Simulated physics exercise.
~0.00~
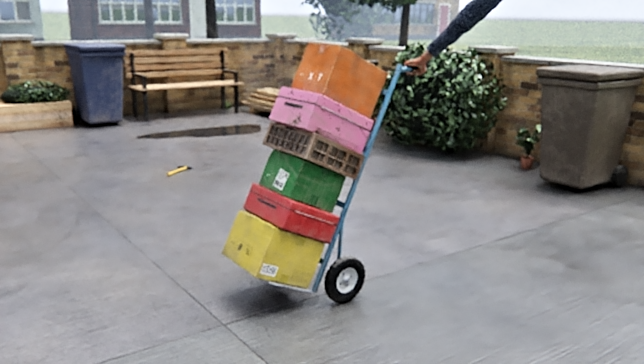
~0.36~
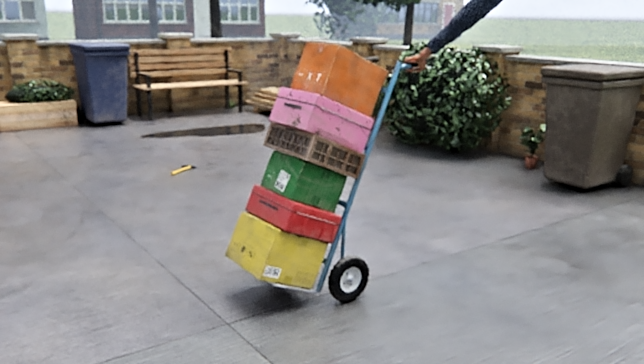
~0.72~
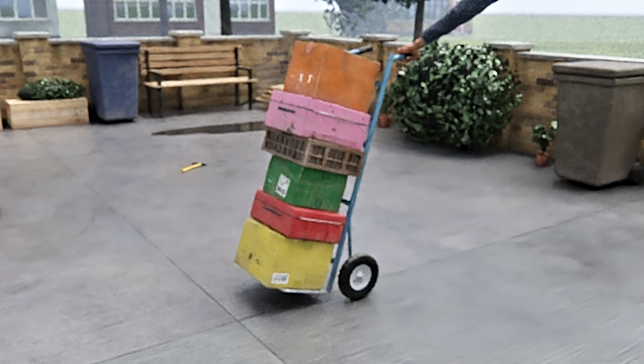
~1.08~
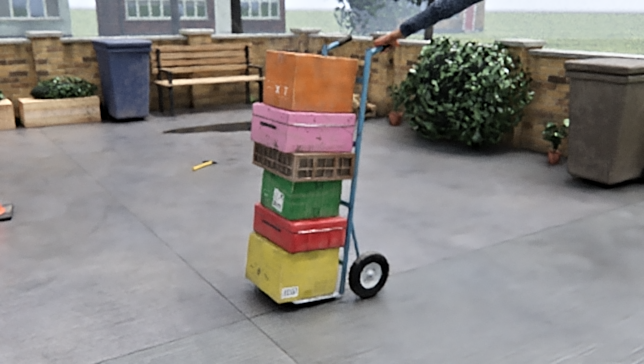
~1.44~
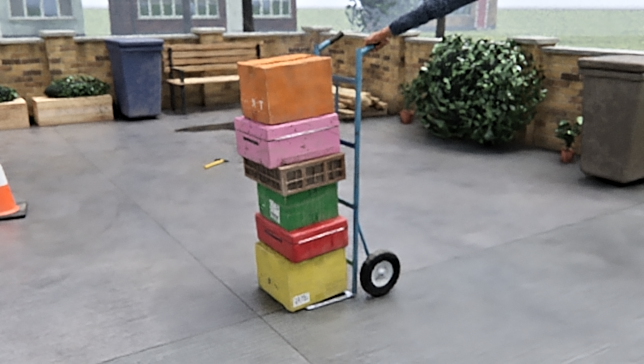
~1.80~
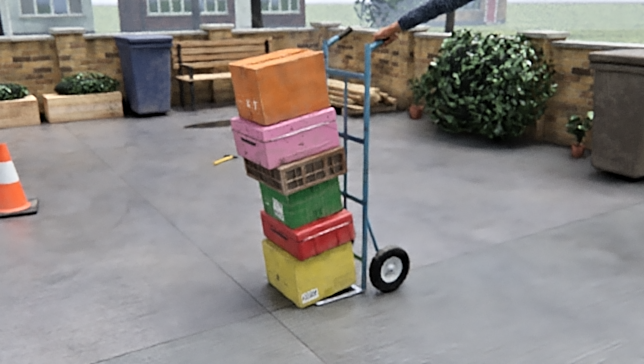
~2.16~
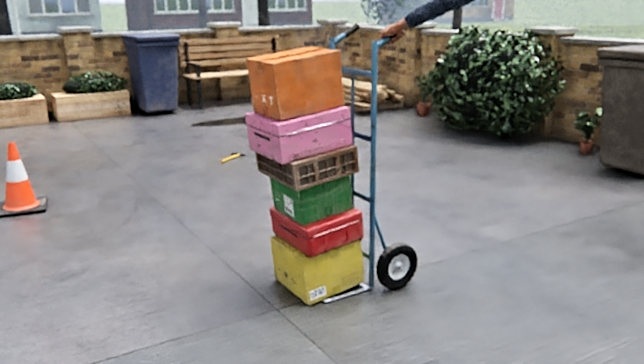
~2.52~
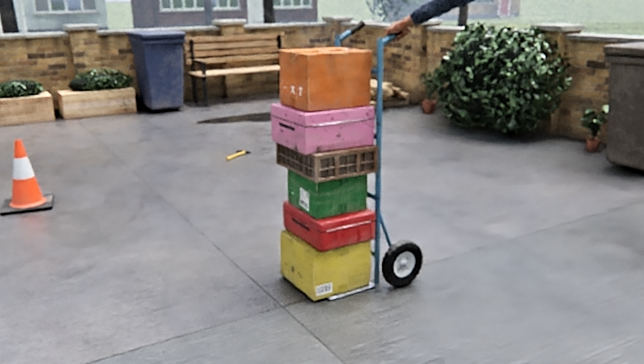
A leaning hand truck is tipped upright by a hand, its colourful stack wobbling but staying on.
